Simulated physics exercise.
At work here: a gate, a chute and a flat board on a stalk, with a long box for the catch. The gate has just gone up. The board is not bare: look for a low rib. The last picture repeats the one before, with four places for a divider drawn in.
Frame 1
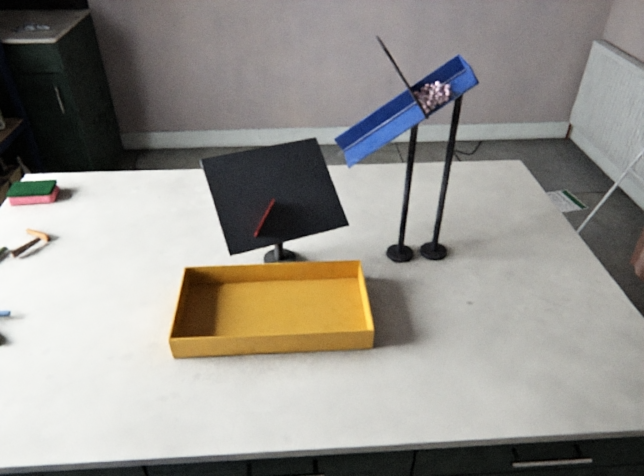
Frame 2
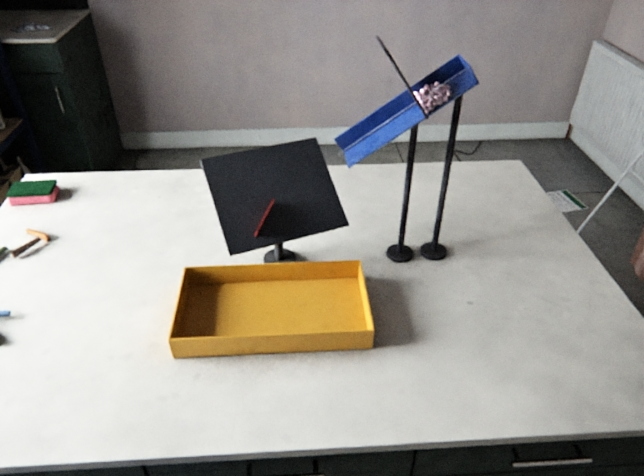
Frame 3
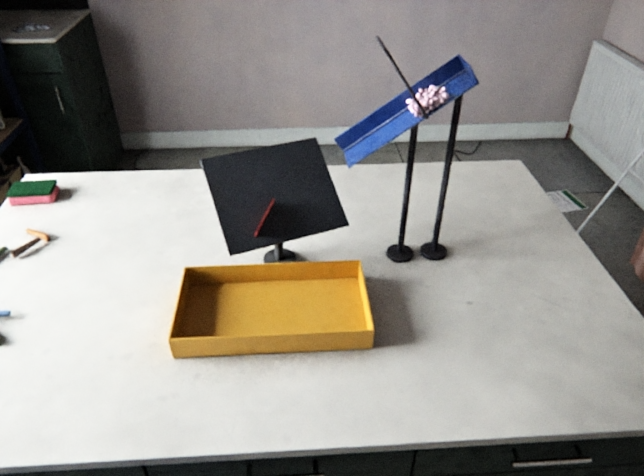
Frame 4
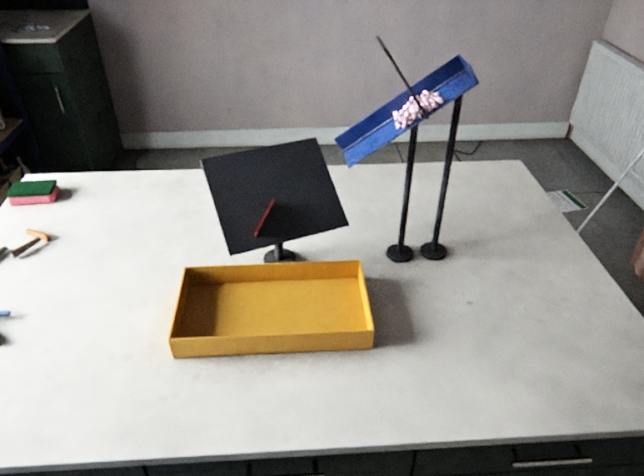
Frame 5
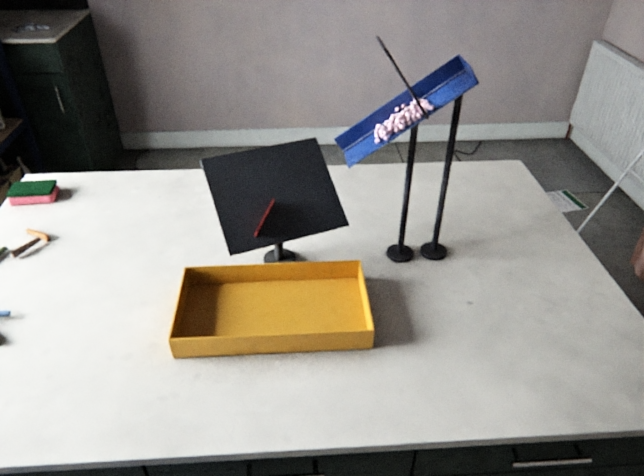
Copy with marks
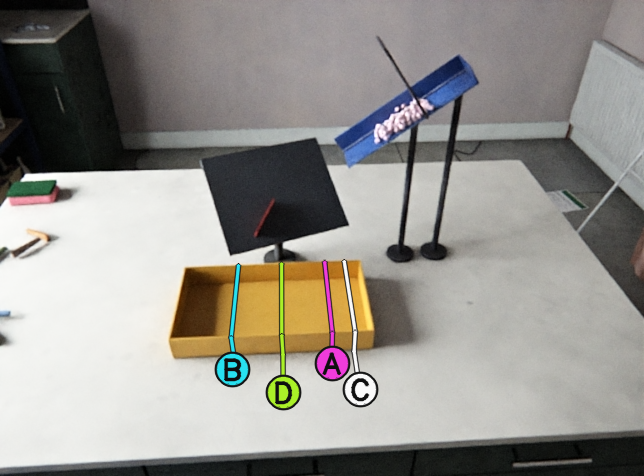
Small pinkish-white beads slide down a blue sloping chute towards its lower left end.
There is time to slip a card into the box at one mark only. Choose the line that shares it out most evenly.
Best: D.
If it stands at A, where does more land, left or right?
Left.
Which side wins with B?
The right side.
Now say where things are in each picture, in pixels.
The first frame shows load behind the gate at (428, 96), sugar pearls; lip of the chute at (346, 160), sloping gently.
The second frame shows middle of the board at (276, 192), tilted fairly steeply; middle of its low edge at (292, 240); of its high edge at (260, 147).
The third frame shows front corners of the box at (169, 339) and (374, 330), empty; front of the load at (411, 107).
The fourth frame shows middle of the load at (420, 109); its front at (399, 126), about a quarter of the way to the lip; rib from (274, 198) to (257, 232).
The fifth frame shows middle of the load at (403, 113); its front at (378, 141), about half of the way to the lip.
On the marked copy, line A crosses the front rim at (332, 332); line B crosses the front rim at (231, 336); line C crosses the front rim at (355, 331); line D crosses the front rim at (281, 334).
For line A, of what is caught, nearly all on the left of the divider, a small part on the right.
For line B, of what is caught, a stray few on the left of the divider, nearly all on the right.
For line C, of what is caught, all on the left of the divider, none on the right.
For line D, of what is caught, about two thirds on the left of the divider, about a third on the right.
